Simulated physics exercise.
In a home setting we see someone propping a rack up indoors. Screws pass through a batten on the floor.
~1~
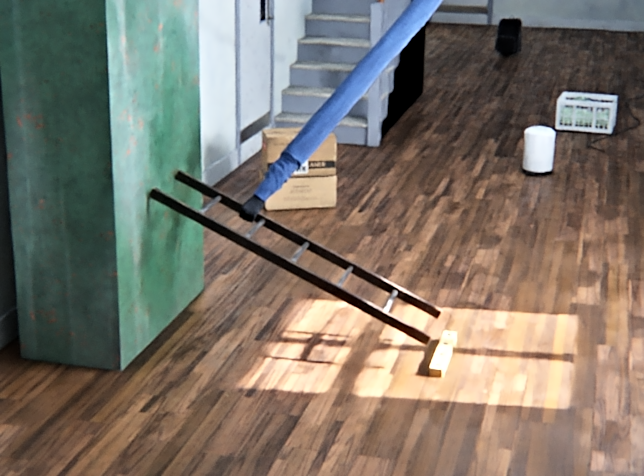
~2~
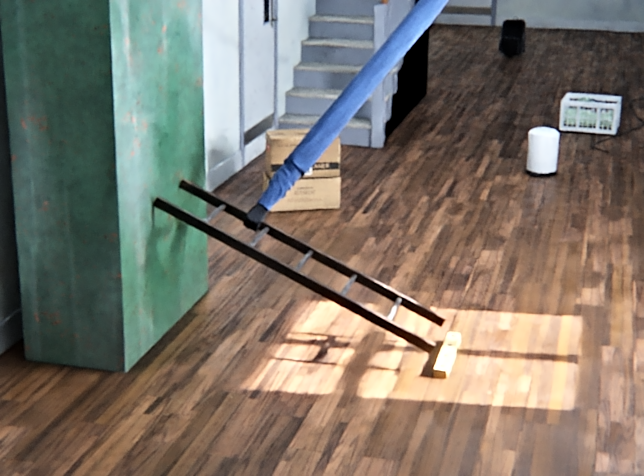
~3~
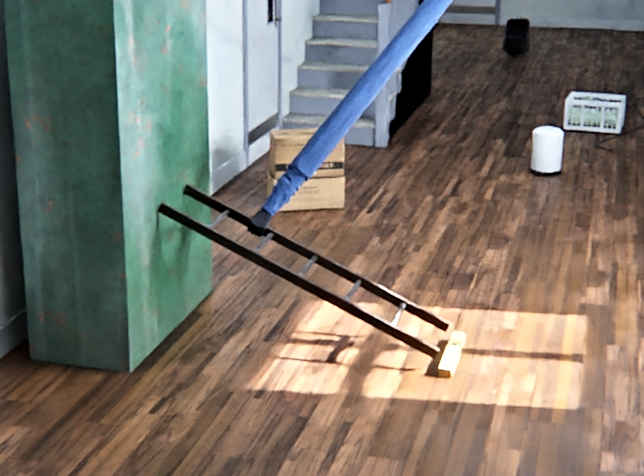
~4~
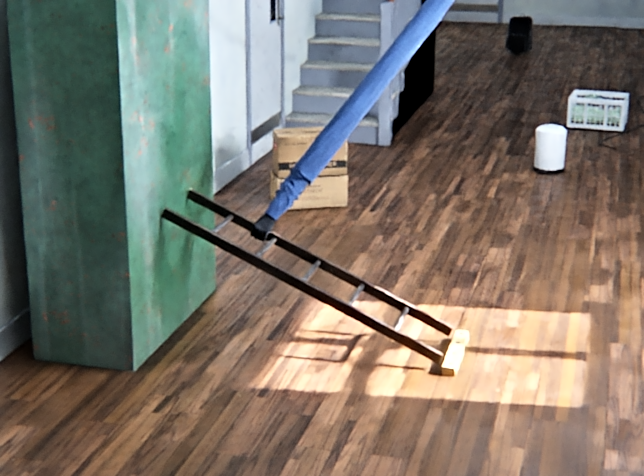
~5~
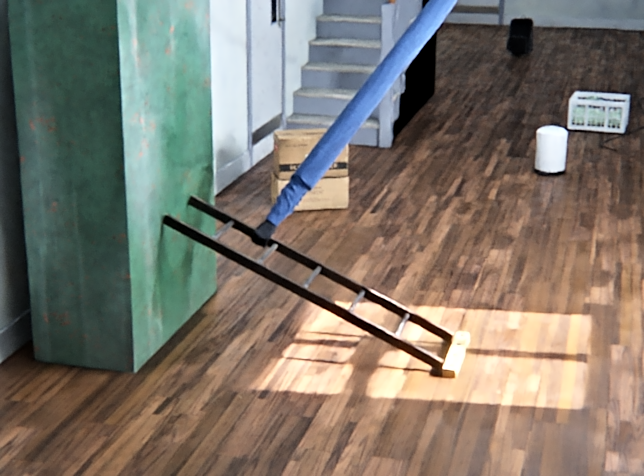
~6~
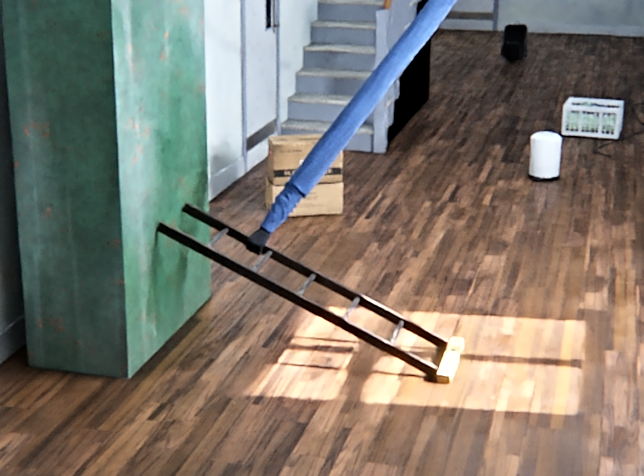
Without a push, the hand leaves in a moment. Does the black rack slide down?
It keeps its footing.
Then, 0.10 s later than the last frame, black rack moving near (305, 287).
Then, 0.58 s later than the last frame, black rack at rest near (305, 288).
When it is over, the black rack holds its place, near (305, 288).
